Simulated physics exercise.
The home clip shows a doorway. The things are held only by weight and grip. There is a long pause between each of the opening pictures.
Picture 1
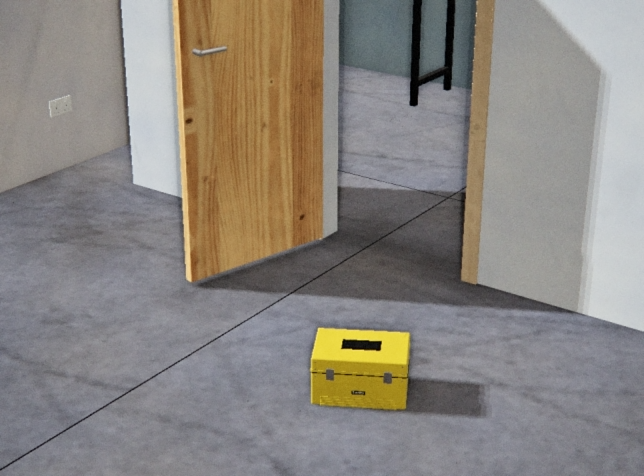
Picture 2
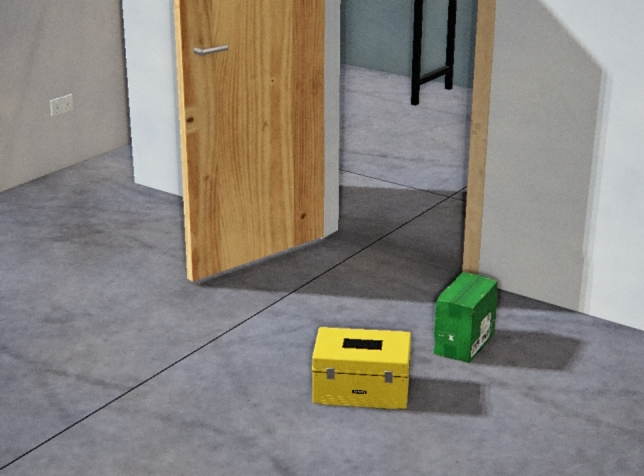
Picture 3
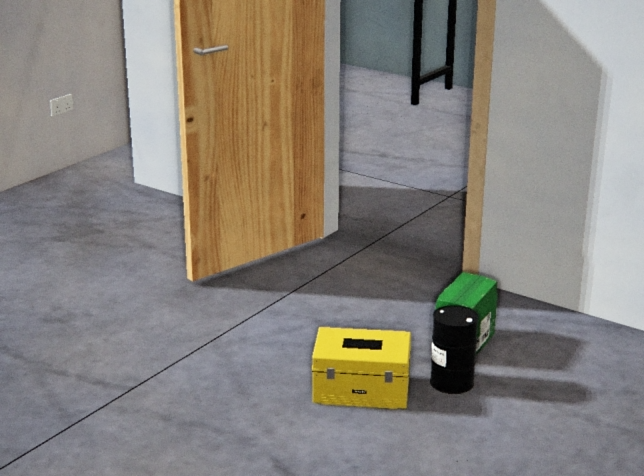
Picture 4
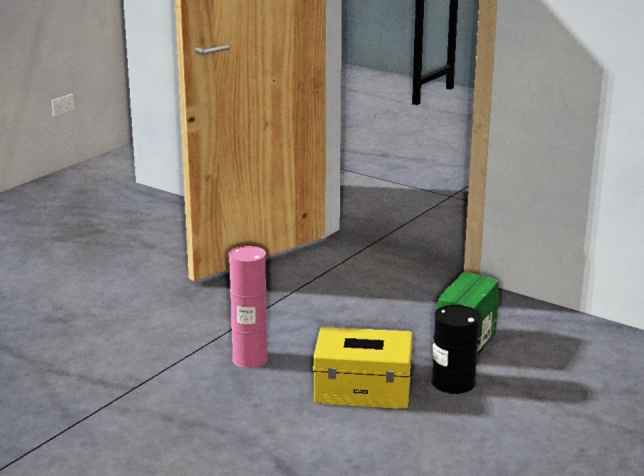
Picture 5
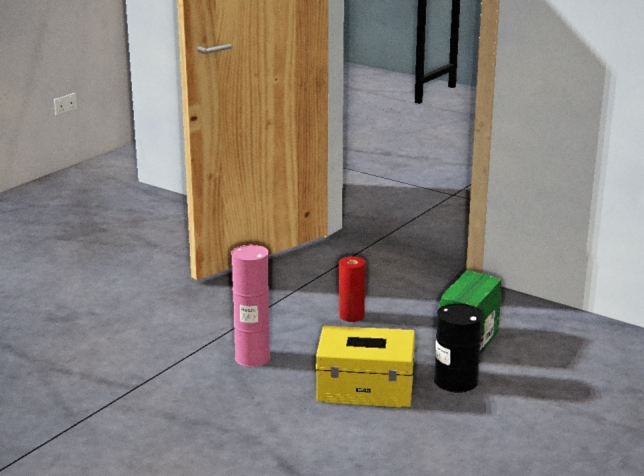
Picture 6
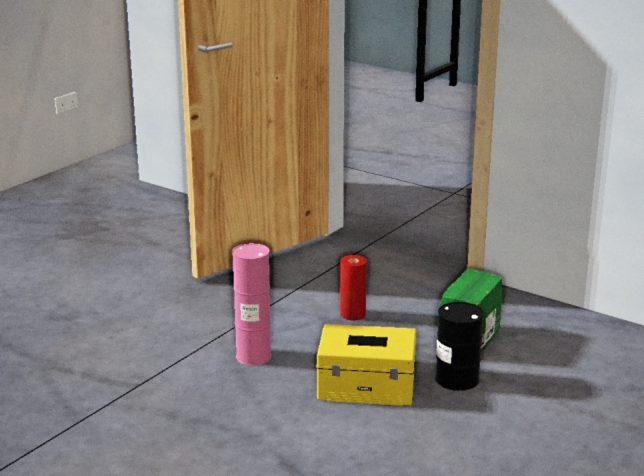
The video shows a wide-open wooden door standing still behind a yellow toolbox, as a green parcel, a black canister, a pink canister and a red roll appear around it in turn, with none of them visibly moving.
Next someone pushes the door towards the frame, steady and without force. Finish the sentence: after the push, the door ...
After the push, the door meets the frame.
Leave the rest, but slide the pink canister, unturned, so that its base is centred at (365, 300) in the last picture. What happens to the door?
The door gets held up.
Then, 1.30 s later than the last frame, open by 69°.
Then, 2.20 s later than the last frame, open by 34°; red roll moved a little near (360, 288).
When it is over, open by 0°; all 5 as before. End places, in pixels of the last picture, red roll near (360, 288).
